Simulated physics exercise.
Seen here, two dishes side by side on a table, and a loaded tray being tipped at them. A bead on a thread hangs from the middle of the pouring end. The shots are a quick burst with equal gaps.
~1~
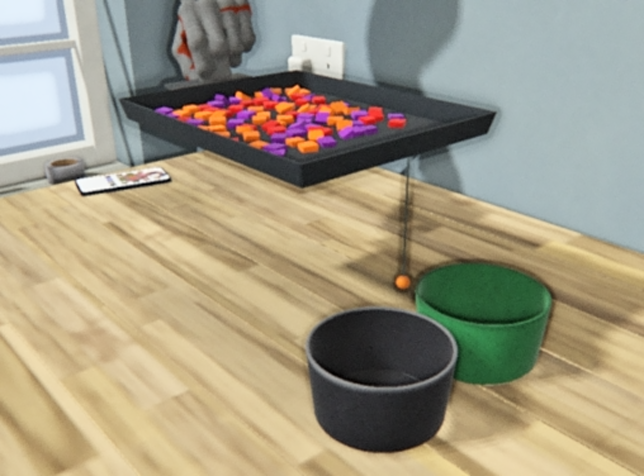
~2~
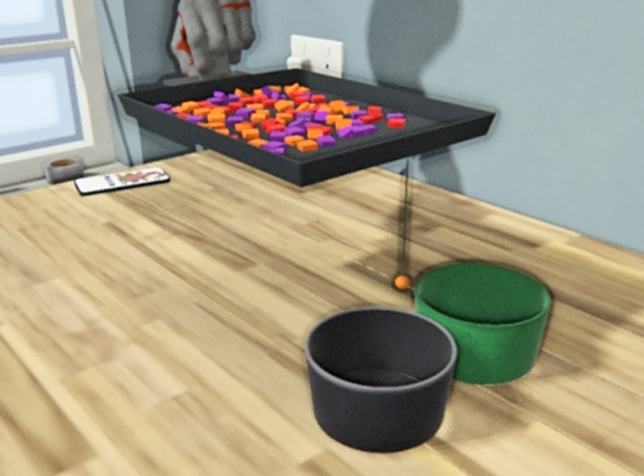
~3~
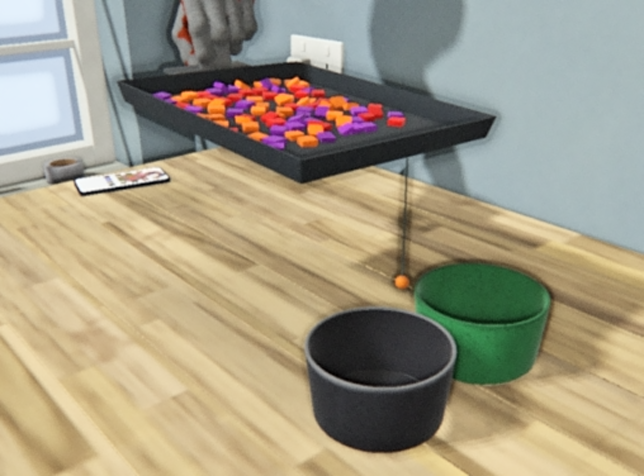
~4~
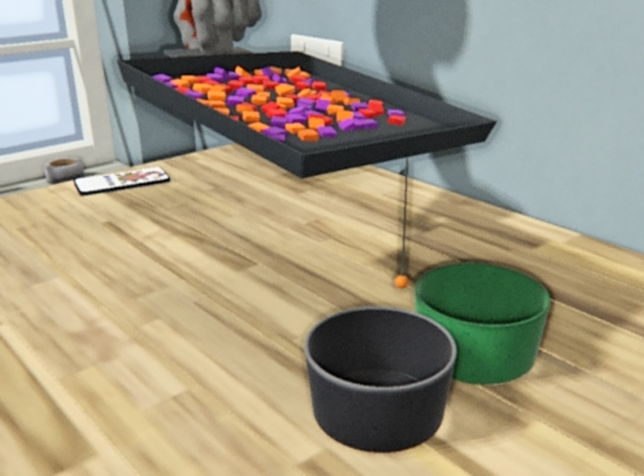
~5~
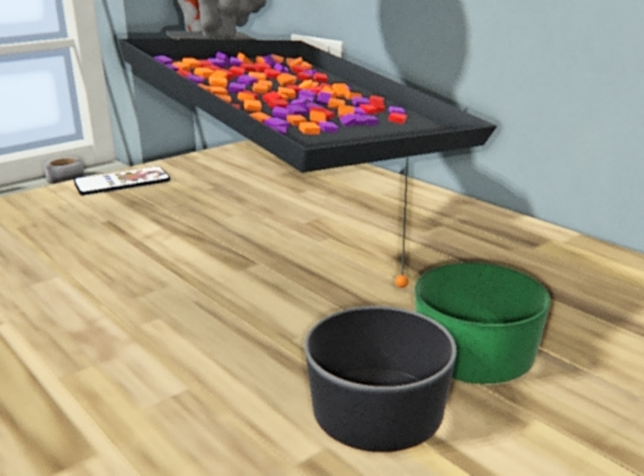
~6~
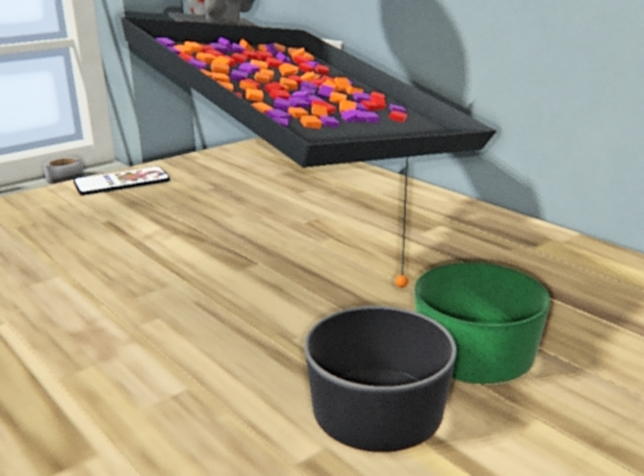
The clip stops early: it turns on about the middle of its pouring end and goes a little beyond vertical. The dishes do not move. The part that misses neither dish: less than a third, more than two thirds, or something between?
Caught overall: From one third to two thirds.
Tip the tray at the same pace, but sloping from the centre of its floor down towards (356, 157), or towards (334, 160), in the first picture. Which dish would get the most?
In turn: The left dish; the left-hand dish.
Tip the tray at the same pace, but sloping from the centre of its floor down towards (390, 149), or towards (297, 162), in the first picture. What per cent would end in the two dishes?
In turn 90 and 30 in a hundred.
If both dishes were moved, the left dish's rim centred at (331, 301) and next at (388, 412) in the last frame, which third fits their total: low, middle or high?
The first try: Over two thirds. The second: Under a third.
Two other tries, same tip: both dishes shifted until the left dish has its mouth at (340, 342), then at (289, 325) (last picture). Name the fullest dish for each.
First the right dish, then the right dish.
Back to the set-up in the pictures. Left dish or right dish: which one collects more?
More ends in the right-hand dish.
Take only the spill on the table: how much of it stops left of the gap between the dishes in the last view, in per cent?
It comes to 30 per cent or so.
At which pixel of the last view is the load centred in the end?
Close to (474, 328).
Soon after the last picture, tray tipped steeply; nearly all on the tray; a stray few in the air.
A little later, tray tipped right over; about a third on the tray; about a quarter in the right dish; about a quarter outside both; about a quarter in the air.
Later still, tray tipped past a quarter turn; about half in the right dish; about half outside both.
At rest, tray tipped past a quarter turn; none in the left dish; about half in the right dish; about half outside both.
